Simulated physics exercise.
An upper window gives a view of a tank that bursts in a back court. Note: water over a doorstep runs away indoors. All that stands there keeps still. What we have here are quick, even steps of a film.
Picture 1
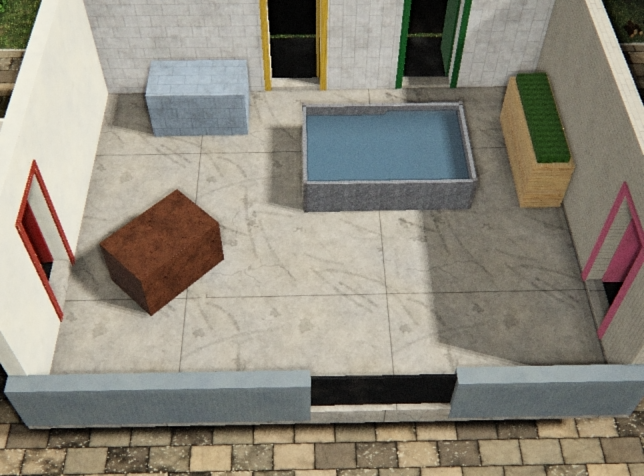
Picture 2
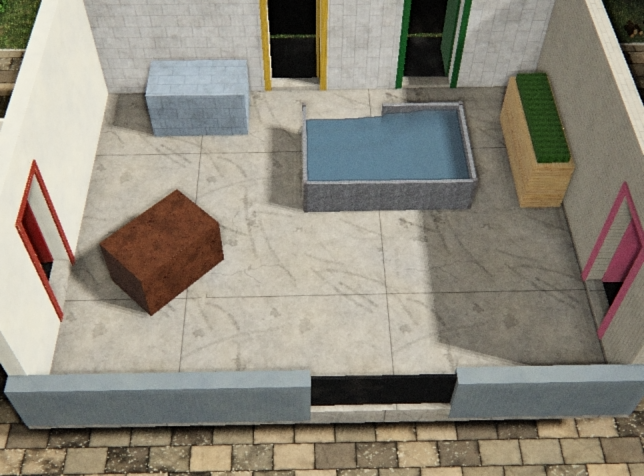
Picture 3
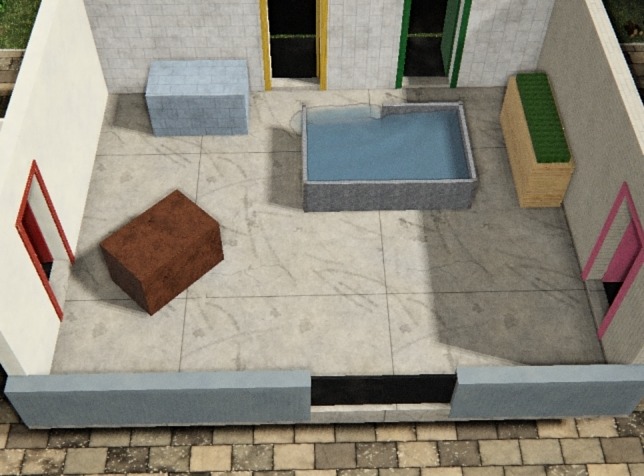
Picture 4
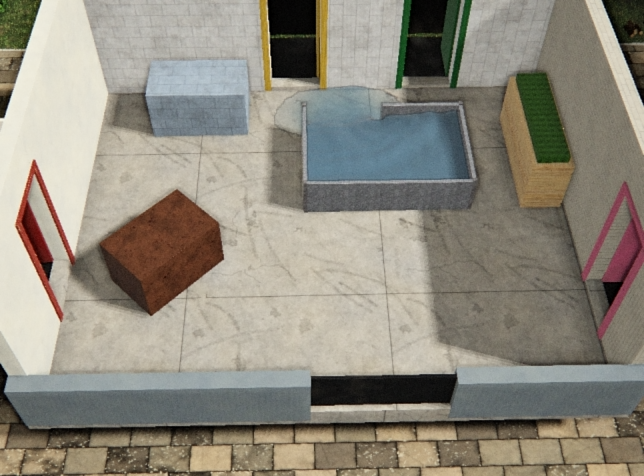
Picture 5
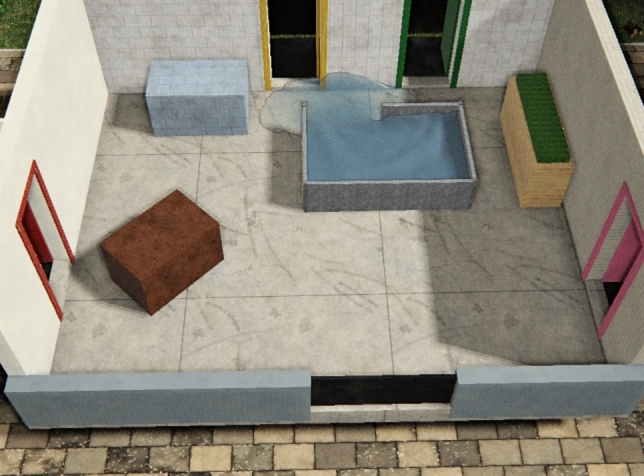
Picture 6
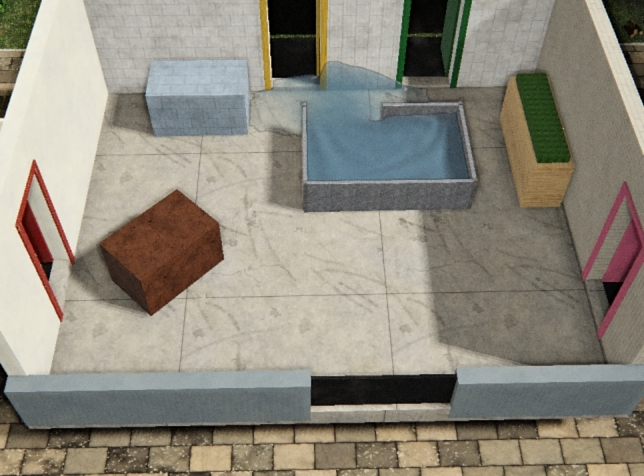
A walled back court with pale paving is seen from a high window, its view unchanging. A grey tank of blue water stands right of centre, with a pale blue block at back left, a reddish-brown block at left, a green-topped tan box at right, and coloured doorways around. The tank's far side opens at its left part, and water pours out, spreading over the paving towards the back wall.
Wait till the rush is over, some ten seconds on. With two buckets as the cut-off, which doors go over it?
At the end, the green door gets overwhelmed honestly; the red door copes honestly; the yellow door gets overwhelmed honestly; the pink door copes honestly.
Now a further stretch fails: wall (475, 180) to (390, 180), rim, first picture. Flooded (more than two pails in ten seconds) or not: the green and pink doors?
Verdict - green door is safe, pink door breaks the limit.
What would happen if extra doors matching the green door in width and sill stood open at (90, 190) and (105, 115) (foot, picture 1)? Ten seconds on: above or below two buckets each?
Door by door: Ends up below, then ends up above.
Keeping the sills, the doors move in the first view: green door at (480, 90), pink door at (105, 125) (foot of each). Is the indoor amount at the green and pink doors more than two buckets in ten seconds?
Taking them in turn, green ends up above and pink ends up above.
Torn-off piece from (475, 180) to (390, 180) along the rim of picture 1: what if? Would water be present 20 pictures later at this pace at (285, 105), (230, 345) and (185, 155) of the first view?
Log: Point 1 unreached; point 2 inundated; point 3 unreached.
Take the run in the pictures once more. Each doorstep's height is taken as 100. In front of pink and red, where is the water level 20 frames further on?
About 0 %, then 0 %.
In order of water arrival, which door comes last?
The one in pink.
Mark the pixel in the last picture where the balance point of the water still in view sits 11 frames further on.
The centre of mass sits at about (361, 144).
A moment on, water covers 10 % of the floor; the green door under two buckets in, the red door not reached, the yellow door far over two buckets in, the pink door not reached.
Next, water covers 20 % of the floor; the green door under two buckets in, the red door not reached, the yellow door far over two buckets in, the pink door not reached.
Then, water covers 35 % of the floor; the green door under two buckets in, the red door not reached, the yellow door far over two buckets in, the pink door not reached.
Later, water covers 70 % of the floor; the green door over two buckets in, the red door wet at the sill, nothing in, the yellow door far over two buckets in, the pink door wet at the sill, nothing in.
In the end, water covers 90 % of the floor; the green door over two buckets in, the red door wet at the sill, nothing in, the yellow door far over two buckets in, the pink door wet at the sill, nothing in.
